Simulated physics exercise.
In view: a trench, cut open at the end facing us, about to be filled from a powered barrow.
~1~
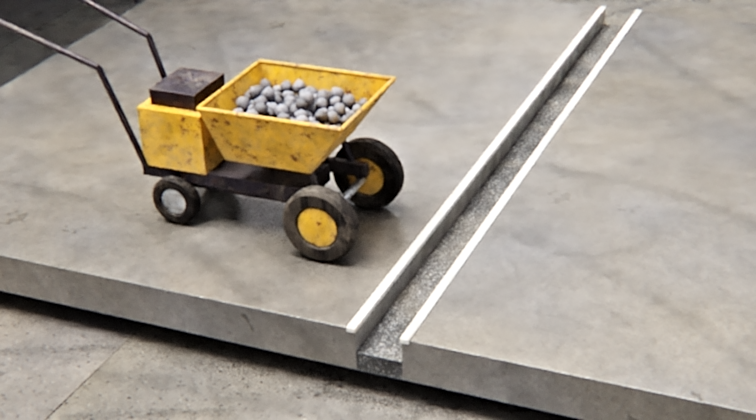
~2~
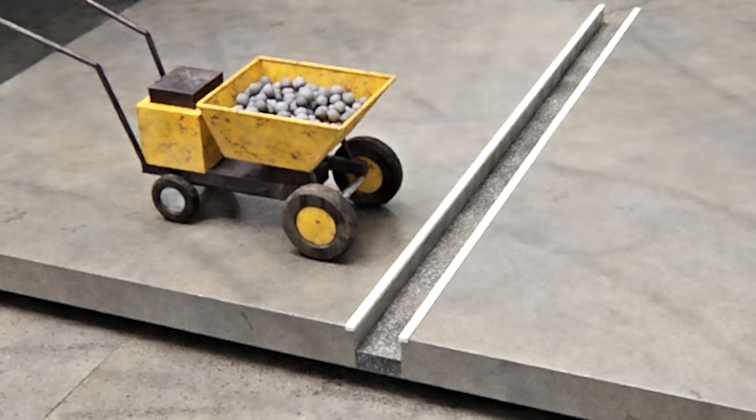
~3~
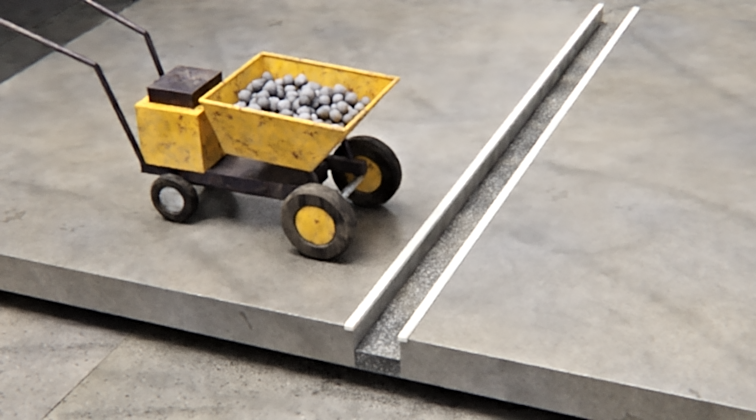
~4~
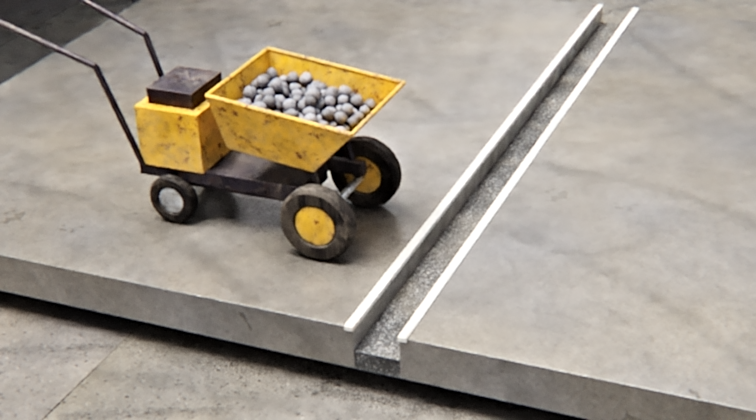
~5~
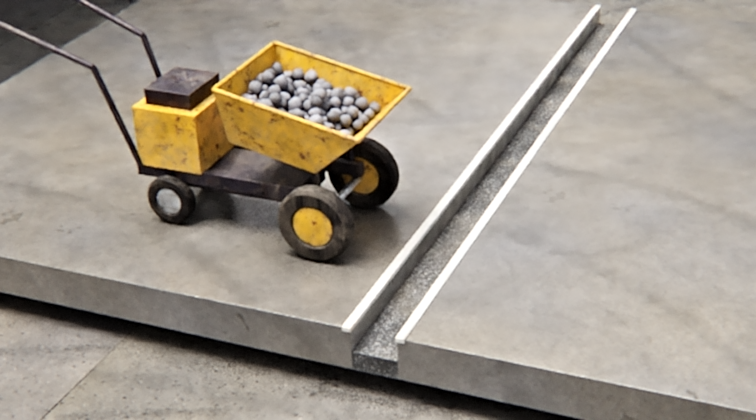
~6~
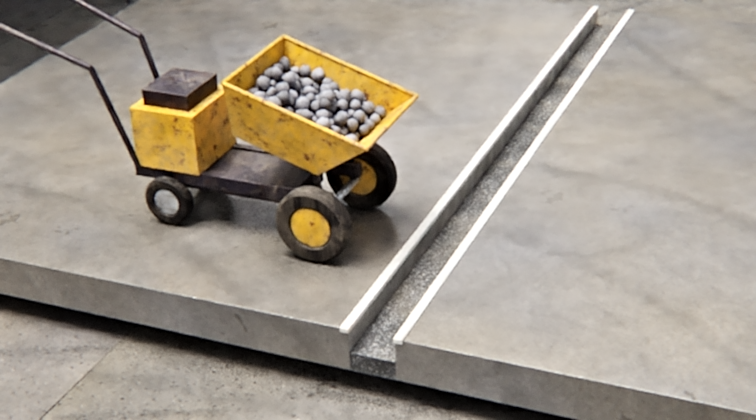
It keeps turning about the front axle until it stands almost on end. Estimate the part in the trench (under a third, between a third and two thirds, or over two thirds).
It catches less than a third.
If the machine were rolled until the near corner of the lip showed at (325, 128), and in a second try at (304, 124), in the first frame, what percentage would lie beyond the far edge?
In turn 60 and 30 in a hundred.
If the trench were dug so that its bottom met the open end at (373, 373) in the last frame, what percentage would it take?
Roughly 20 in a hundred.
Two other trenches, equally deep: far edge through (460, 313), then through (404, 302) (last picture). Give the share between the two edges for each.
About 80 and 0 per cent.
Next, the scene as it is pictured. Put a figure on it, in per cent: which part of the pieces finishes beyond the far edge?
Near 75 %.
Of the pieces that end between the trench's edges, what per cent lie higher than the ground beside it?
It comes to 10 per cent or so.
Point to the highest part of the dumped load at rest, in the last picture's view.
Near (475, 228).
Shortly afterwards, skip tipped steeply; the whole lot in the skip.
Next, skip tipped right over; the bulk in the skip; only a few in or heaped over the trench; a little beyond it; only a few falling.
Some moments later, skip tipped right over; near a quarter in the skip; a little in or heaped over the trench; the bulk beyond it.
In the end, skip tipped right over; a little in the skip; near a quarter in or heaped over the trench; the bulk beyond it.
